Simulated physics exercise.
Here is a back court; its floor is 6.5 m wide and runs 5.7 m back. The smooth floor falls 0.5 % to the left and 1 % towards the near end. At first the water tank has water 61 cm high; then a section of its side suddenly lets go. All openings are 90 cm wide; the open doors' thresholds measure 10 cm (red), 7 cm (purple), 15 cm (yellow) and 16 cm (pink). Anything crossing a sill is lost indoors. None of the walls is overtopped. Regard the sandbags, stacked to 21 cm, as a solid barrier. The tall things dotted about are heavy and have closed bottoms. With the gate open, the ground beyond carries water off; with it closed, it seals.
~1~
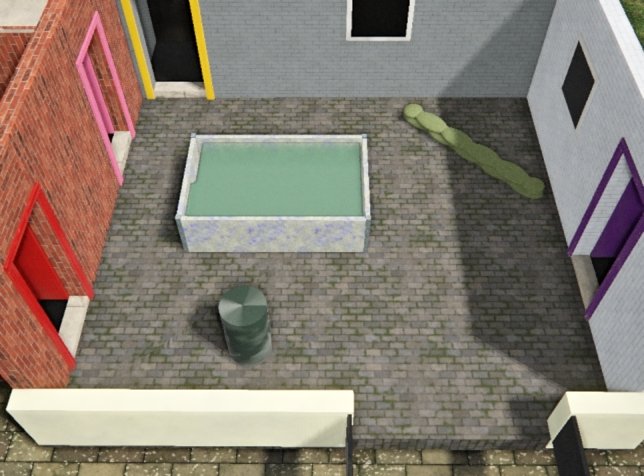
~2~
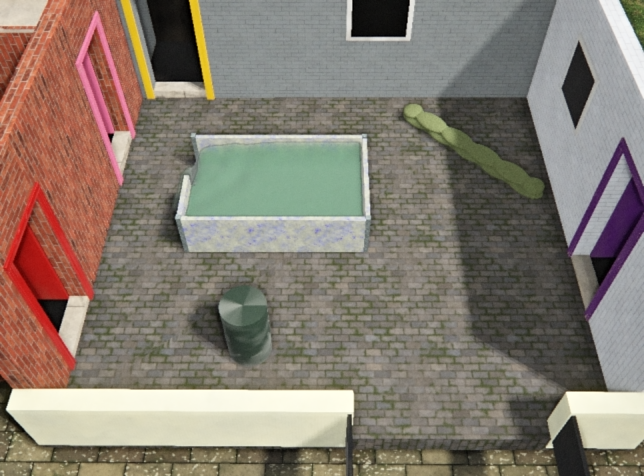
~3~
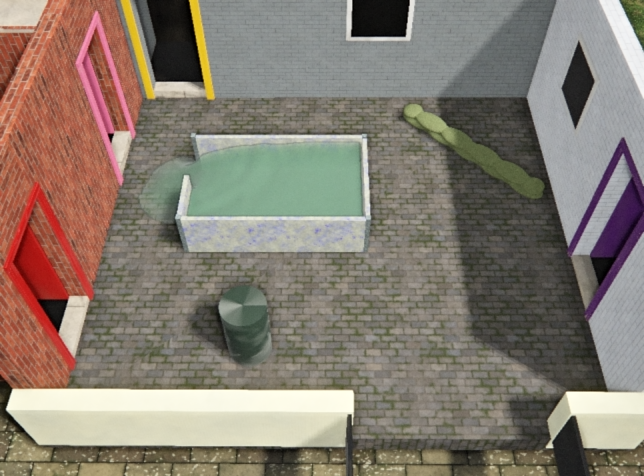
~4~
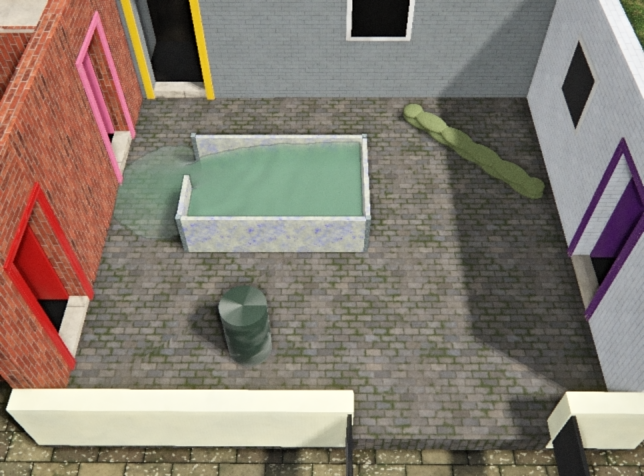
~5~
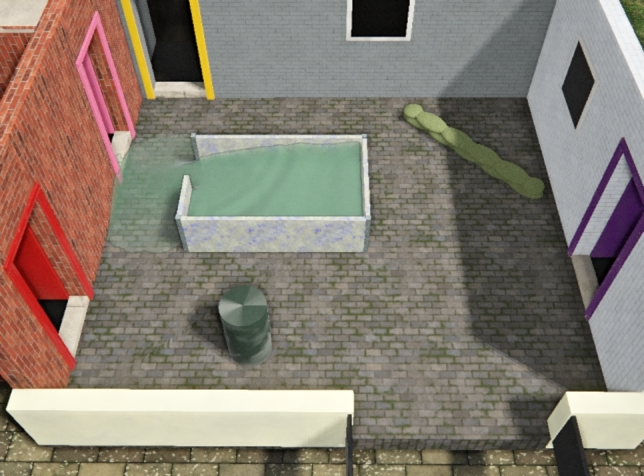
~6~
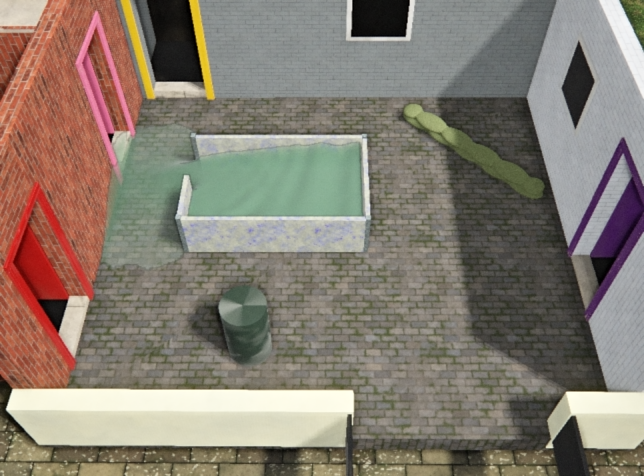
Green water pouring from a gap in the left side of a raised tank and spreading across paving beside a red brick wall.
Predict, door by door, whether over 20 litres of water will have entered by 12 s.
Red door: Fails to top it. Purple door: Fails to top it. Yellow door: Tops it. Pink door: Tops it.
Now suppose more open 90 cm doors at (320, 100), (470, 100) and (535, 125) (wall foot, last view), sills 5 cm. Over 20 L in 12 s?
Less, less, less.
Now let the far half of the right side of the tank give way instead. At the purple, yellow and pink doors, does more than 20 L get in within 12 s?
Then purple would come out on the high side, yellow on the low side and pink on the low side.
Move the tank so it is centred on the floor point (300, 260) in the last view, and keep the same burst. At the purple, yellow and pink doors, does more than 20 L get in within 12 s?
For the purple door, the amount is acceptable; for the yellow door, the amount is too high; for the pink door, the amount is acceptable.
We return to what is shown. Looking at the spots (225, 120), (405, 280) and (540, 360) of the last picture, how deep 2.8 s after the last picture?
Depth readings in turn - 6, 0, 0 cm.
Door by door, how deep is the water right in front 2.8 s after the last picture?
Depth readings (cm): Red = 5; purple = 0; yellow = 20; pink = 21.
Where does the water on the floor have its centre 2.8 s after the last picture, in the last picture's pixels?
(235, 213).
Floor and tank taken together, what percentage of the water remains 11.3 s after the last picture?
It comes to near 82 per cent.
Then, 0.7 s after the last picture water covers 10 % of the floor and is deepest (38 cm) near (120, 189); red door 4 cm at the sill, 0 L in, purple door not reached, yellow door 9 cm at the sill, 0 L in, pink door 32 cm at the sill, 35 L in.
Then, 1.5 s after the last picture water covers 25 % of the floor and is deepest (36 cm) near (132, 189); red door 6 cm at the sill, 0 L in, purple door not reached, yellow door 22 cm at the sill, 15 L in, pink door 31 cm at the sill, 100 L in.
Then, 2.8 s after the last picture water covers 45 % of the floor and is deepest (25 cm) near (143, 102); red door 5 cm at the sill, 0 L in, purple door not reached, yellow door 20 cm at the sill, 52 L in, pink door 21 cm at the sill, 158 L in.
Then, 6.3 s after the last picture water covers 85 % of the floor and is deepest (14 cm) near (132, 189); red door 3 cm at the sill, 0 L in, purple door 5 cm at the sill, 0 L in, yellow door 12 cm at the sill, 69 L in, pink door 12 cm at the sill, 178 L in.
Then, 11.3 s after the last picture water covers 95 % of the floor and is deepest (10 cm) near (60, 417); red door 6 cm at the sill, 0 L in, purple door 5 cm at the sill, 0 L in, yellow door 6 cm at the sill, 70 L in, pink door 8 cm at the sill, 178 L in.
